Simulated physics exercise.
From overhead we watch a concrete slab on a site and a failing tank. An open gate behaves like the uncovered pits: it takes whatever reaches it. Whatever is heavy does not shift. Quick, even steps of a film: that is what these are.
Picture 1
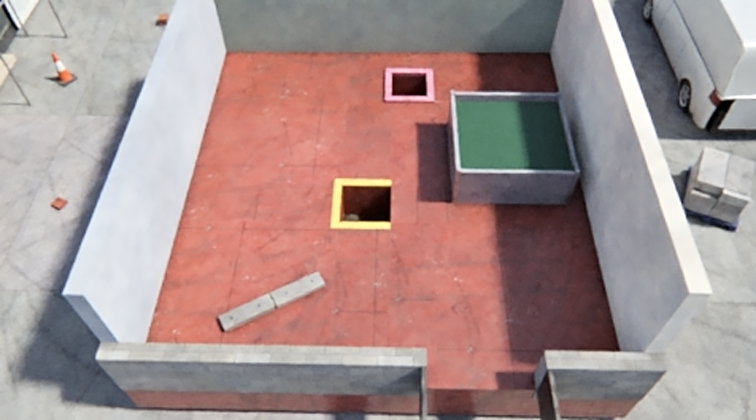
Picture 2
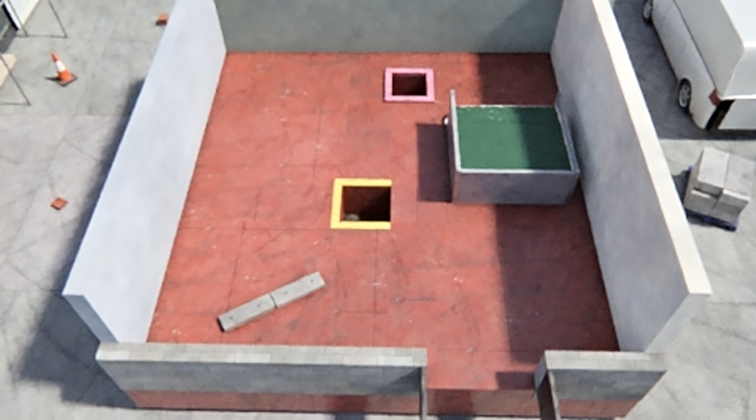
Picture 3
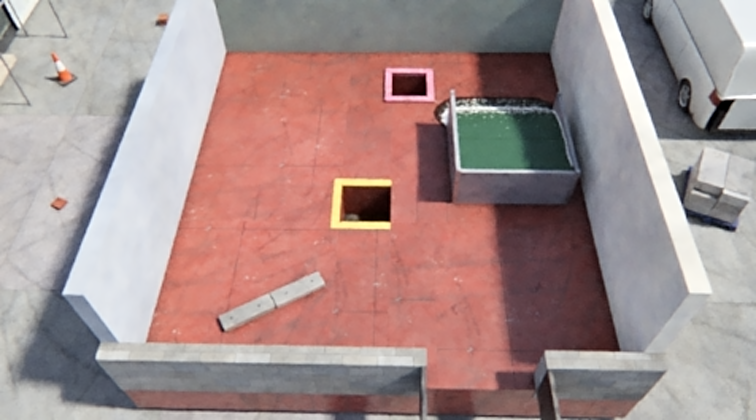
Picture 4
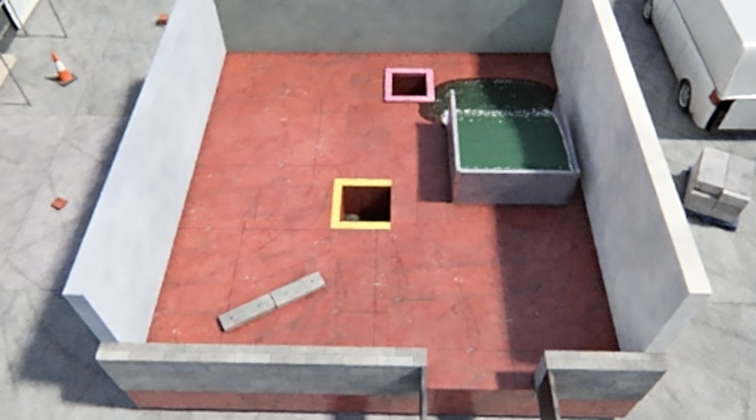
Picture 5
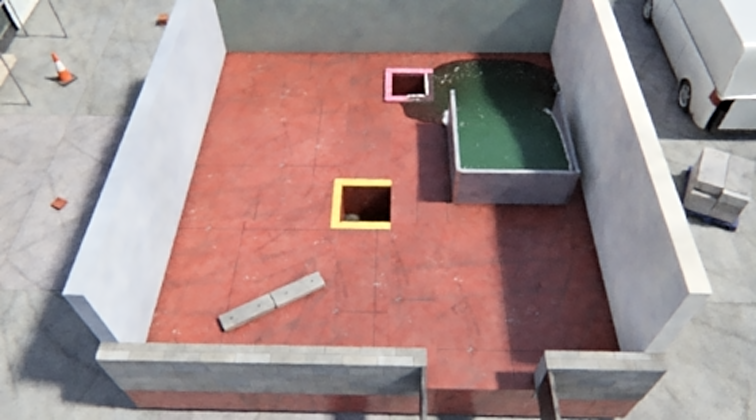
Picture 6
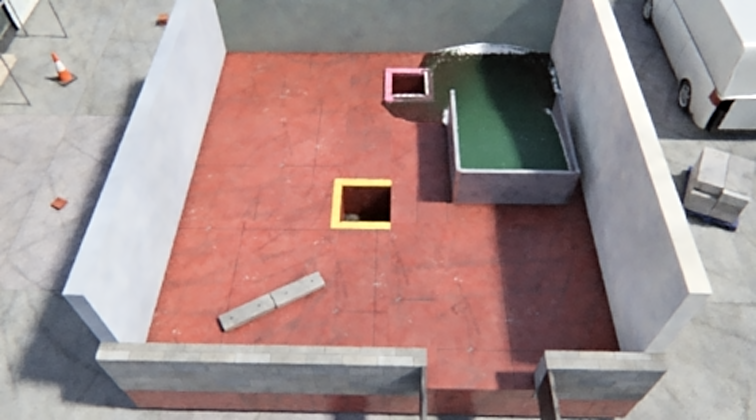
On a walled red concrete slab, green water pours from a tank's far side, spreading to the pink-edged pit and back wall.
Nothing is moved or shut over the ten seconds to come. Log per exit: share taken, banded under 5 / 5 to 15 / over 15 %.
Log - gate: Under 5 %; pink pit: Over 15 %; yellow pit: Under 5 %.
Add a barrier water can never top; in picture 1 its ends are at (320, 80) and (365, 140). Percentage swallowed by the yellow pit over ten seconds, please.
Parts in a hundred: Yellow 4.
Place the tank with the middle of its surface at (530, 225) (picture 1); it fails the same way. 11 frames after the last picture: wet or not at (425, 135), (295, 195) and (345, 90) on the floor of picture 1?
In order: Inundated, then unflooded, then inundated.
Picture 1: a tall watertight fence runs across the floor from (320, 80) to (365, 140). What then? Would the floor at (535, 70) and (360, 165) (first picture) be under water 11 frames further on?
Going by the list, I'd say reached by the flood, then kept clear of the flood.
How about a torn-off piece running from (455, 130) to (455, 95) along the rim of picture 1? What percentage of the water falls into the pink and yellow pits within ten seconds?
The pink pit gets 4 per cent and the yellow pit 8 per cent.
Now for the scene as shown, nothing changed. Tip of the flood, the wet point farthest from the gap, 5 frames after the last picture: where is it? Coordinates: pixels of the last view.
The wet edge reaches furthest near (356, 55).
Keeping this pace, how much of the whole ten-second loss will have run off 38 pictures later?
Roughly 85 percent of it.
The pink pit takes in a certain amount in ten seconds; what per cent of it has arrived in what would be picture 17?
I'd put it at 20 percent.
A moment on, water covers 15 % of the floor; the gate 0 %, the pink pit 2 %, the yellow pit 0 %.
Next, water covers 20 % of the floor; the gate 0 %, the pink pit 4 %, the yellow pit 0 %.
Then, water covers 40 % of the floor; the gate 0 %, the pink pit 12 %, the yellow pit 0 %.
Later, water covers 65 % of the floor; the gate 0 %, the pink pit 18 %, the yellow pit 1 %.
In the end, water covers 70 % of the floor; the gate 1 %, the pink pit 19 %, the yellow pit 1 %.
